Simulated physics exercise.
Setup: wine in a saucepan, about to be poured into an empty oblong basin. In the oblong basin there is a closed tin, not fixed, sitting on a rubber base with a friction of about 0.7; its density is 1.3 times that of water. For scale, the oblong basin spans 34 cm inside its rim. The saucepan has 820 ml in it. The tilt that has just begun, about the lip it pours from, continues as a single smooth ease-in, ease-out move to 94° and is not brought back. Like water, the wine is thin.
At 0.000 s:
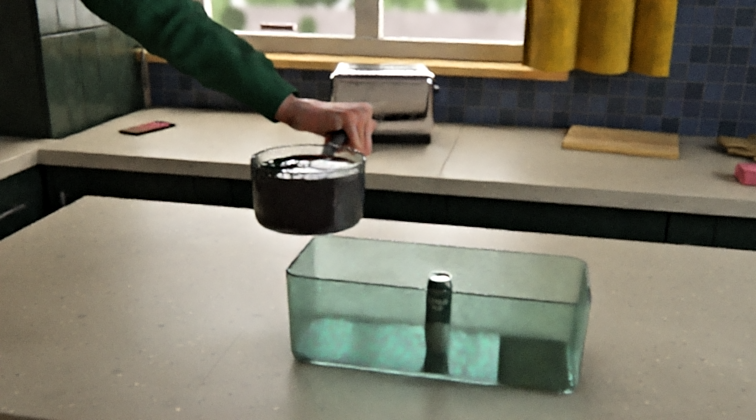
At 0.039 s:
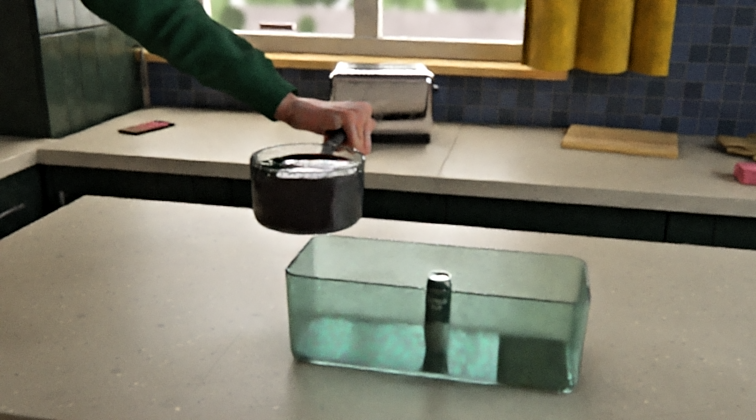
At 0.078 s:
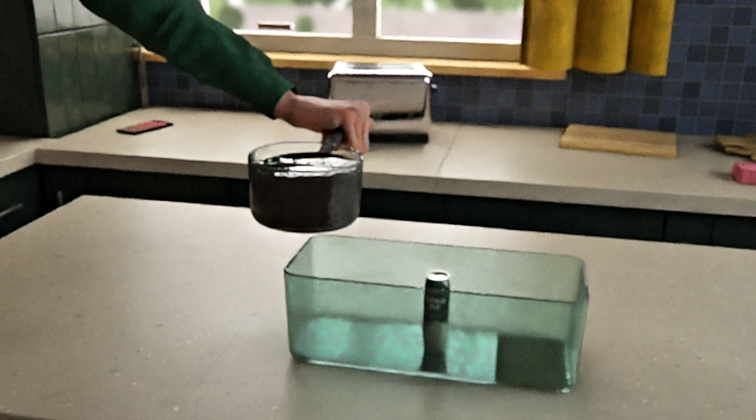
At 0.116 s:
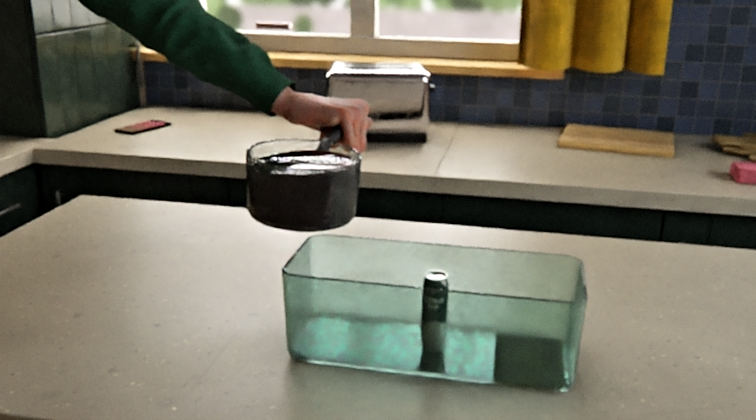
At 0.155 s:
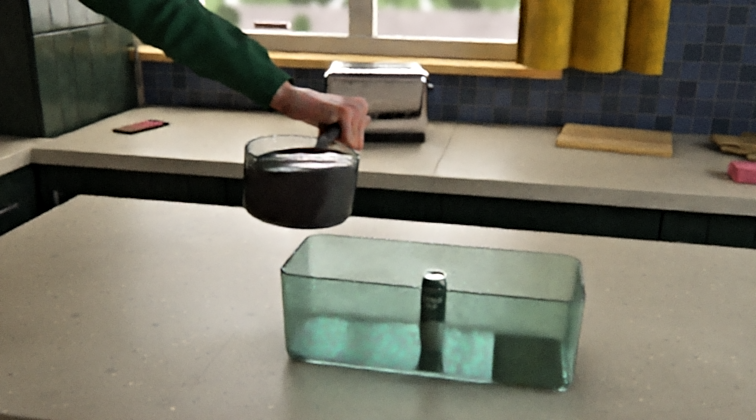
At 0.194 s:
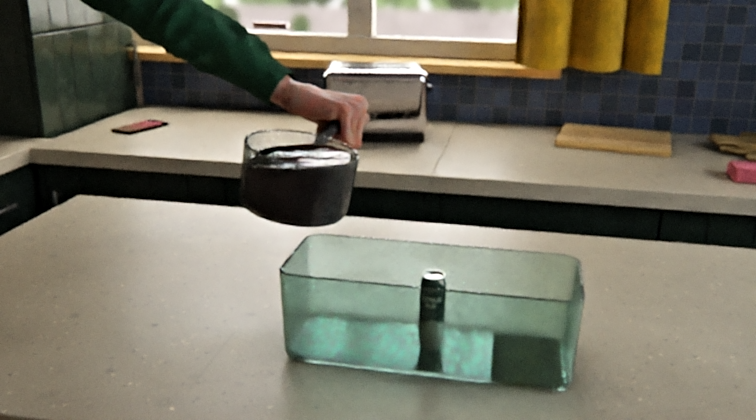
Saucepan of dark liquid tilting slightly in a green-sleeved hand above a clear green oblong basin with a tin standing inside.
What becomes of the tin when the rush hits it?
It is left standing.
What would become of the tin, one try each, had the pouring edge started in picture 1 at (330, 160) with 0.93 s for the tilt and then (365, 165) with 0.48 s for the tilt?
In the first try it comes down; in the second it remains standing.
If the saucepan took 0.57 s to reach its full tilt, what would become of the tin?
Outcome - the tin stays erect.
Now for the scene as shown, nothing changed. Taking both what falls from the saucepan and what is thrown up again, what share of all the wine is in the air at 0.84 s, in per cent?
Airborne fraction: Approx. 28 %.
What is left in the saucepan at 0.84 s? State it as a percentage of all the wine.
18 per cent or thereabouts.
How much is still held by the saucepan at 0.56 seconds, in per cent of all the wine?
Near 70 in a hundred.
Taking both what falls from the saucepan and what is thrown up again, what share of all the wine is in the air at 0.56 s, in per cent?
About 26 per cent.
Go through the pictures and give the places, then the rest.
The first picture shows tilt 0°; pouring edge (363, 163); surface from (259, 163) to (362, 170); the oblong basin's rim runs from (300, 255) to (588, 282); the tin's top is at (440, 280).
The second picture shows tilt 0°; pouring edge (363, 163); surface from (258, 163) to (362, 169).
The third picture shows tilt 2°; pouring edge (361, 163); surface from (256, 161) to (360, 167).
The fourth picture shows tilt 4°; pouring edge (359, 162); surface from (254, 160) to (358, 165).
The fifth picture shows tilt 6°; pouring edge (357, 162); surface from (253, 157) to (357, 162).
The sixth picture shows tilt 10°; pouring edge (356, 162); surface from (250, 154) to (356, 160).
By 0.56 s the tilt is 63° and 70 per cent is still to pour; the tin stands where it began.
By 0.84 s the tilt is 92° and 17 per cent is still to pour; the tin stands where it began.
By 1.12 s the tilt is 94° and 3 per cent is still to pour; the tin stands where it began.
By 1.43 s the tilt is 94° and 1 per cent is still to pour; the tin stands where it began.
At rest the tin stands where it began.
